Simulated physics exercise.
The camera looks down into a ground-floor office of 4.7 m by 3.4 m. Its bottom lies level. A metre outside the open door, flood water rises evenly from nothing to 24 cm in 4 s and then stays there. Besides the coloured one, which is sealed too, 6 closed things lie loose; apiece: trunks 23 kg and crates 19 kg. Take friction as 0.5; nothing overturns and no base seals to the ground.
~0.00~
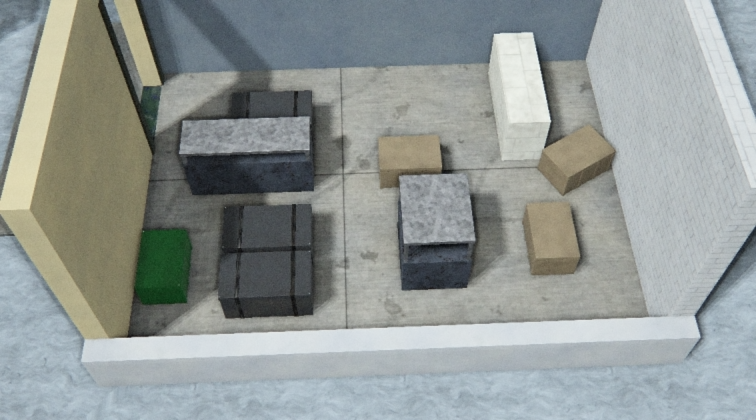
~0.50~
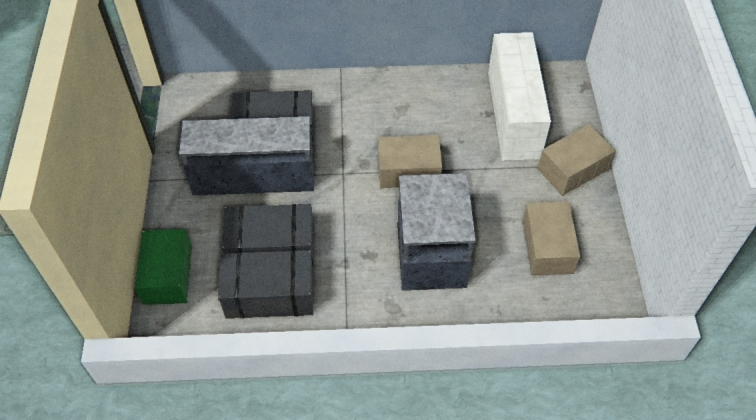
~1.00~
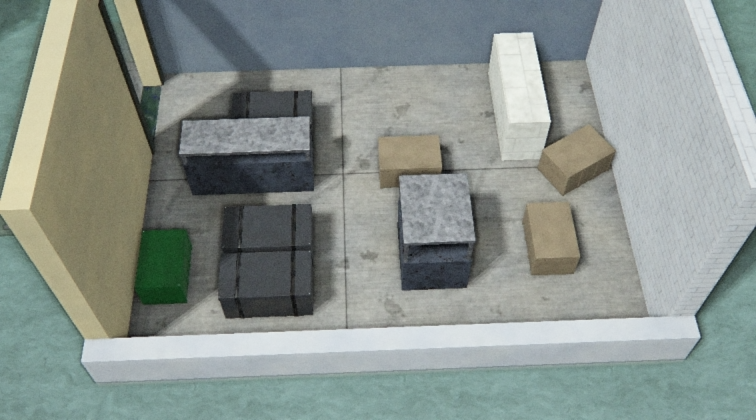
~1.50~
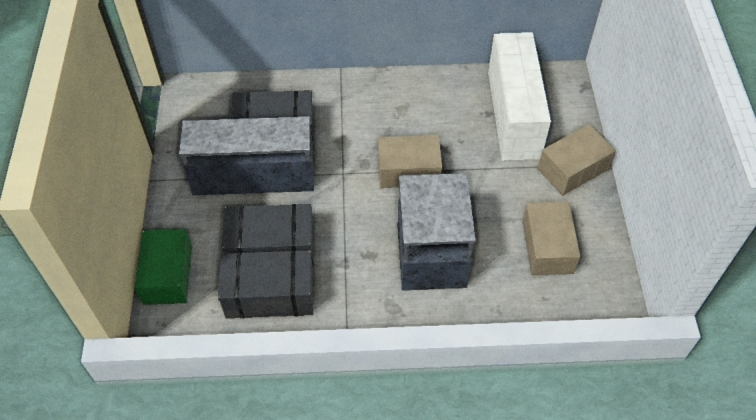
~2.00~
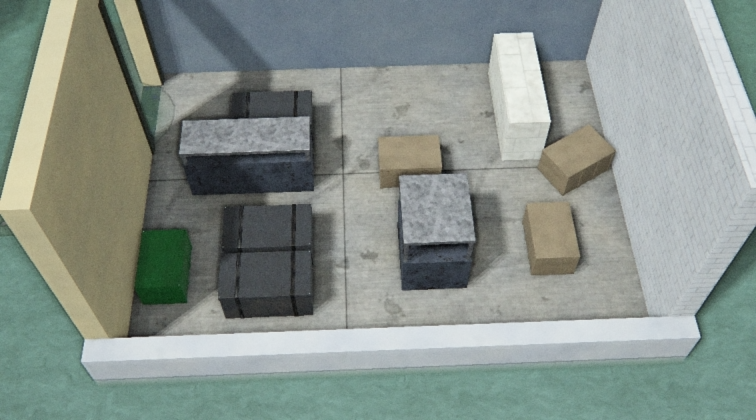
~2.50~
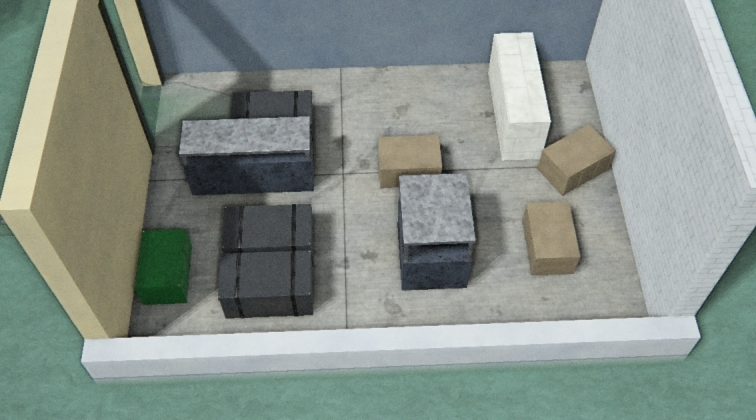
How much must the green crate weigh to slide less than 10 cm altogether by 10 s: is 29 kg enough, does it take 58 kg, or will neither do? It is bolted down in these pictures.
Verdict: The lower weight is enough.
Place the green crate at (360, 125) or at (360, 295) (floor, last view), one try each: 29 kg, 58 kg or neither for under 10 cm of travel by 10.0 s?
In turn: It takes the larger; either load holds.
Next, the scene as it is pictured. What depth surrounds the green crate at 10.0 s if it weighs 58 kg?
About 2 cm.
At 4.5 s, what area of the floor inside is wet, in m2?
Some 4.5 m2.
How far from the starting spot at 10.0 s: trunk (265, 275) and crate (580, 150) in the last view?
In that order: 0 cm, 30 cm.
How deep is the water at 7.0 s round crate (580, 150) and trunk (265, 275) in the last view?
Roughly 2 and 1 cm.
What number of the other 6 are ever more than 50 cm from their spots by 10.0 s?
That makes 1.
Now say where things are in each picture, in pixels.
The green crate at (161, 258), on the bottom; water covers 0.0 m2; 0 of 7 have shifted, in the first frame.
The green crate at (161, 258) rests on the ground; water covers 0.0 m2; 0 of 7 have shifted, in the second frame.
The green crate at (161, 258) rests on the ground; 0.0 m2 under water; 0 of 7 have shifted, in the third frame.
The green crate at (161, 258), on the bottom; water covers 0.0 m2; 0 of 7 have shifted, in the fourth frame.
The green crate at (161, 258) rests on the ground; 0.1 m2 under water; 0 of 7 have shifted, in the fifth frame.
The green crate at (161, 258) rests on the ground; 0.6 m2 under water; 0 of 7 have shifted, in the sixth frame.
After 3.5 s the green crate would be 0 cm from its start with 29 kg and 0 cm from its start with 58 kg; 0 cm of water round it then.
After 4.5 s the green crate would be 0 cm from its start with 29 kg and 0 cm from its start with 58 kg; 0 cm of water round it then.
After 7.0 s the green crate would be 0 cm from its start with 29 kg and 0 cm from its start with 58 kg; 2 cm of water round it then.
After 10.0 s the green crate would be 0 cm from its start with 29 kg and 0 cm from its start with 58 kg; 2 cm of water round it then.
